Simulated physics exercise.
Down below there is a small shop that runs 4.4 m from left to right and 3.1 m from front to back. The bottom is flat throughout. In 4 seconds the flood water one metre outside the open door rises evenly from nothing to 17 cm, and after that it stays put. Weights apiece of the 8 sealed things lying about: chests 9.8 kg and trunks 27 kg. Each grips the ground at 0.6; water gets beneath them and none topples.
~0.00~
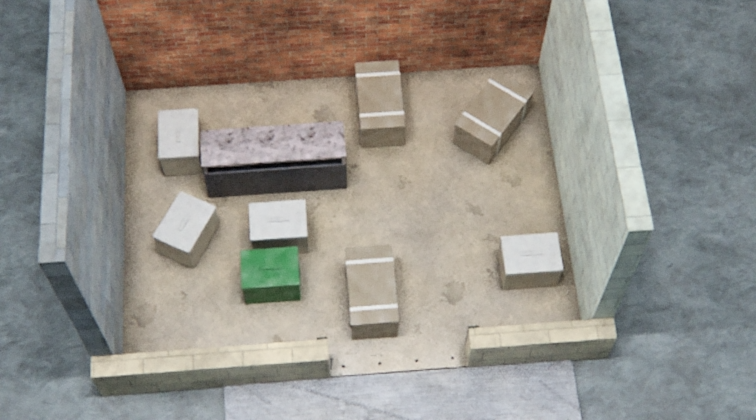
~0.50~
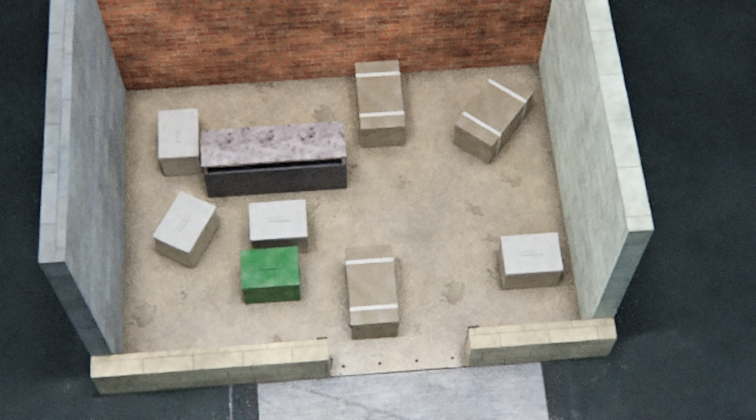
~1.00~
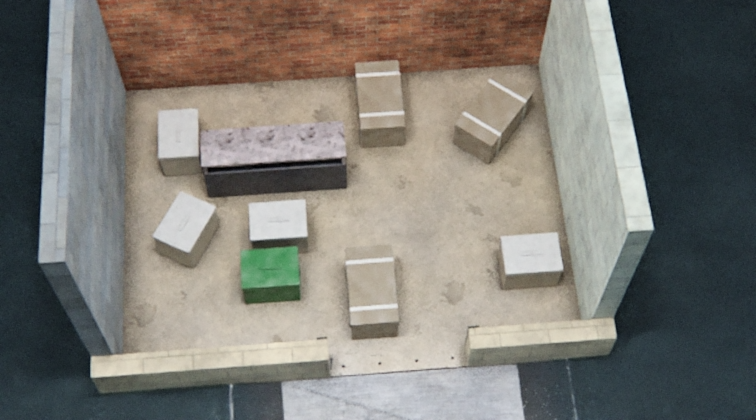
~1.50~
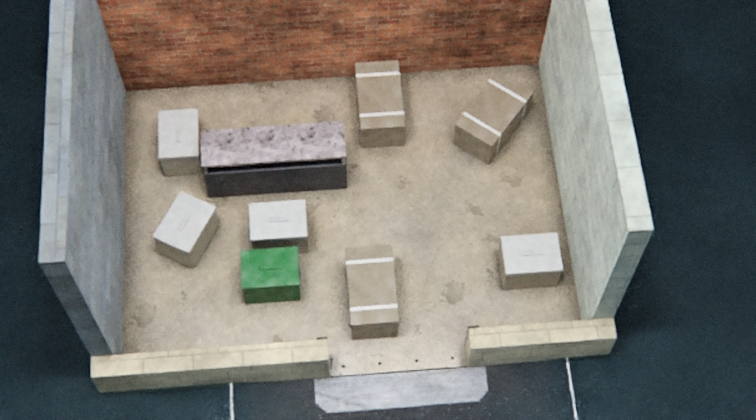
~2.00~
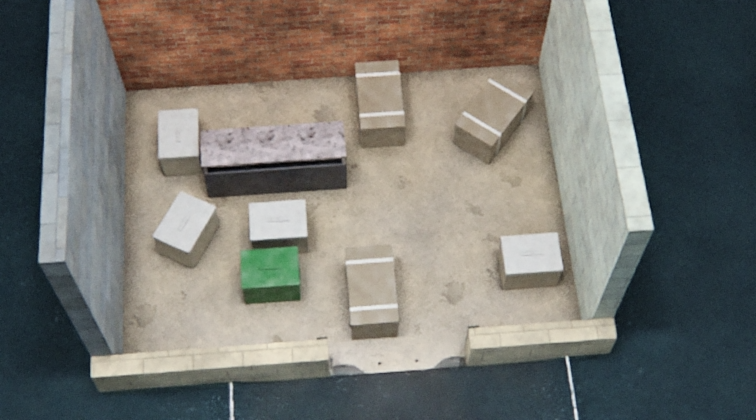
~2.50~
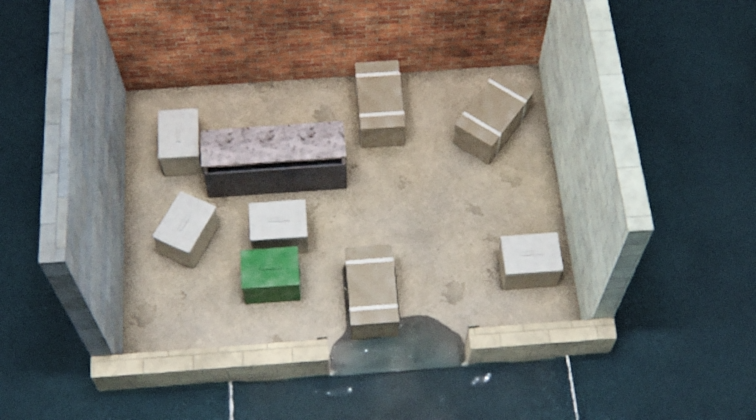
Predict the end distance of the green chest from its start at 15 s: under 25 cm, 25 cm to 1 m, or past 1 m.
It ends a short distance off.
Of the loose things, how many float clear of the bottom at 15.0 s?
That would be 8 of them.
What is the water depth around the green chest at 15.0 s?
I'd put it at about 8 cm.
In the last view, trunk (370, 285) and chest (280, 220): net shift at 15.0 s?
They sit 250 cm and 100 cm away, in the order given.
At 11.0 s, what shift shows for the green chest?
About 100 cm out of place.
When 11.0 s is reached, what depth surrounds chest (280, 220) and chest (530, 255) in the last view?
Close to 6 and 7 centimetres.
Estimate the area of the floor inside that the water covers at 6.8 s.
9.5 m2.
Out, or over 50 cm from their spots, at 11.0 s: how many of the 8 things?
I count 6.
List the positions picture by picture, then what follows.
In the first frame, the green chest at (270, 267) rests on the ground; 0.0 m2 under water; 0 of 8 have shifted.
In the second frame, the green chest at (270, 267), on the bottom; water covers 0.0 m2; 0 of 8 have shifted.
In the third frame, the green chest at (270, 267), on the bottom; 0.0 m2 under water; 0 of 8 have shifted.
In the fourth frame, the green chest at (270, 267) rests on the ground; 0.0 m2 under water; 0 of 8 have shifted.
In the fifth frame, the green chest at (270, 267), on the bottom; 0.0 m2 under water; 0 of 8 have shifted.
In the sixth frame, the green chest at (270, 267) rests on the ground; water covers 0.2 m2; 0 of 8 have shifted.
After 3.5 s the green chest is near (270, 267), 0.0 m from its start, aground; 0 afloat.
After 6.8 s the green chest is near (240, 270), 0.3 m from its start, aground; 0 afloat.
After 11.0 s the green chest is near (180, 329), 1.0 m from its start, afloat; 7 afloat.
After 15.0 s the green chest is near (287, 218), 0.5 m from its start, afloat; 8 afloat.
